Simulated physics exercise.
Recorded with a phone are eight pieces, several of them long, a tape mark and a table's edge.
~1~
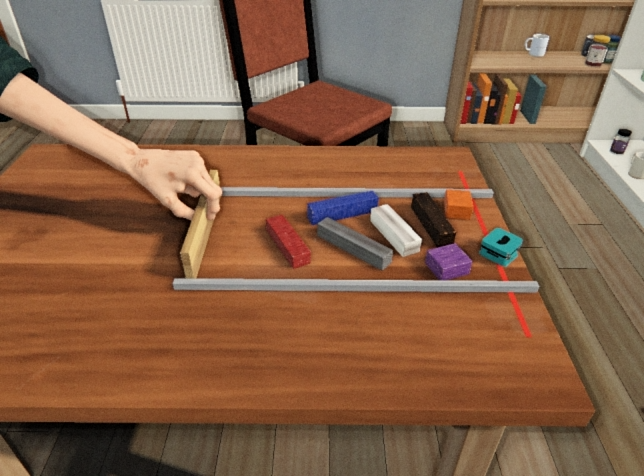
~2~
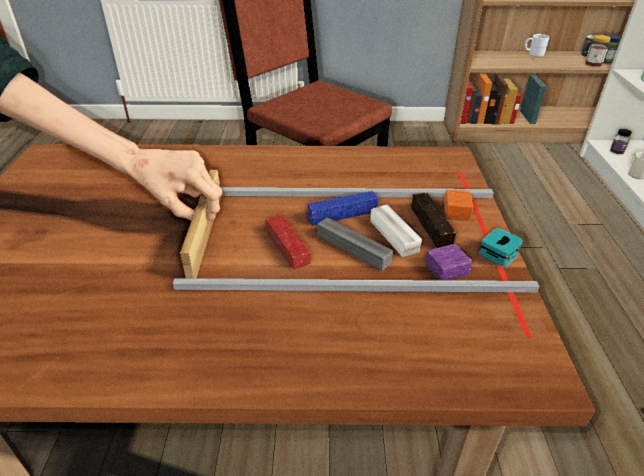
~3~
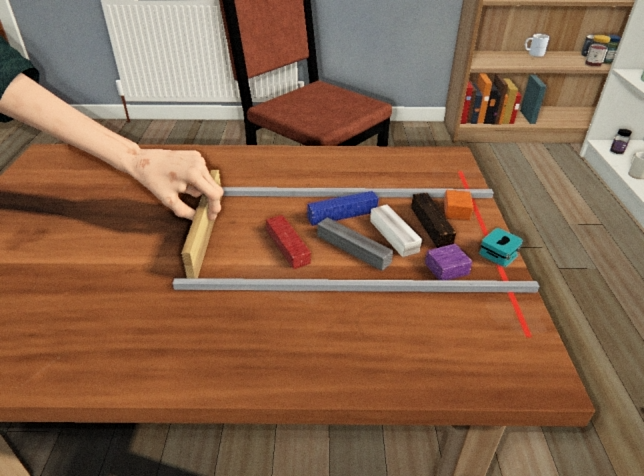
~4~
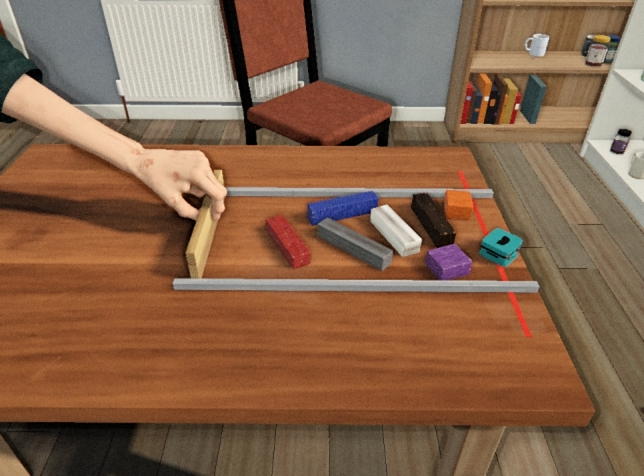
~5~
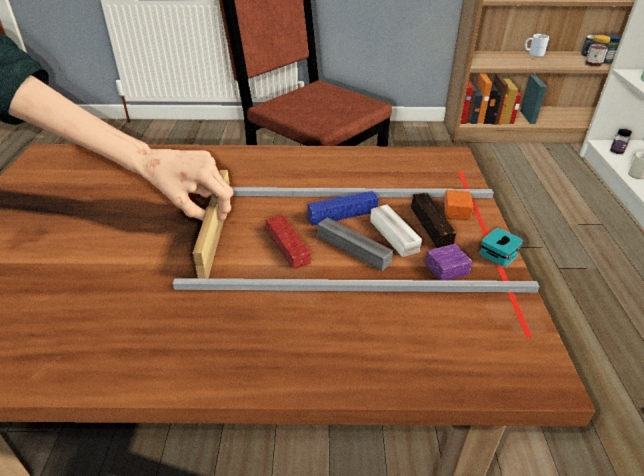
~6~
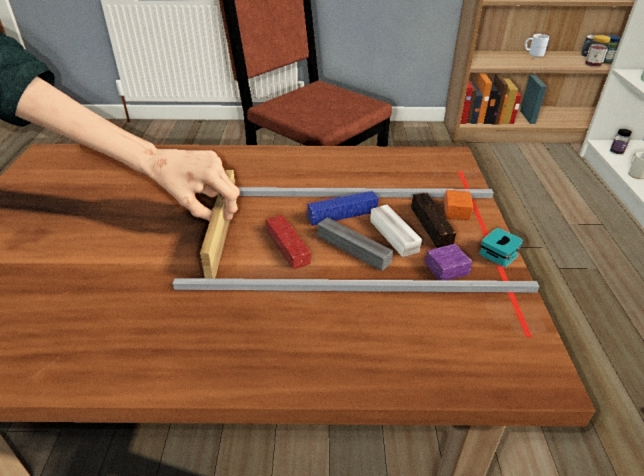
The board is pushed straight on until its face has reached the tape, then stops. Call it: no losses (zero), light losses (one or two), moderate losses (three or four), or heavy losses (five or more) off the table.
Heavy losses.
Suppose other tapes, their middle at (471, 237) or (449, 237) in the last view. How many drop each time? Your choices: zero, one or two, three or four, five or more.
First tape: 5 or more; second: 1 or 2.
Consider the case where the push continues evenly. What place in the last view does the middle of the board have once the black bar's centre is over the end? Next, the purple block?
For the black bar at (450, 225), for the purple block at (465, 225).
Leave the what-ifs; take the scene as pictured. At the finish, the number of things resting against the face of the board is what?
The figure is 2.
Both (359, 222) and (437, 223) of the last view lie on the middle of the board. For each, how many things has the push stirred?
The count is 5 at the first point and 8 at the second.
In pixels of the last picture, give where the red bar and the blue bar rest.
You'll find the red bar at roughly (503, 243) and the blue bar at roughly (500, 202).
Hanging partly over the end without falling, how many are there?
The overhang total is 1.
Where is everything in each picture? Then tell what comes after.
In the first picture, turquoise case (500, 248); orange block (458, 204); purple block (448, 262); board (203, 221); tape (488, 237).
In the second picture, orange block (458, 204); red bar (288, 241).
In the third picture, purple block (448, 262); blue bar (343, 208).
In the fourth picture, turquoise case (500, 248); white stick (395, 230).
In the fifth picture, orange block (458, 204); board (214, 221).
In the sixth picture, turquoise case (500, 248); orange block (458, 204); purple block (448, 262); board (220, 221); tape (488, 237).
A little later, none off yet; turquoise case at rest near (500, 248); orange block at rest near (458, 204); purple block at rest near (448, 262).
When it is over, the number that fall off is five or more; down, grey stick, white stick, black bar, purple block, orange block and turquoise case.
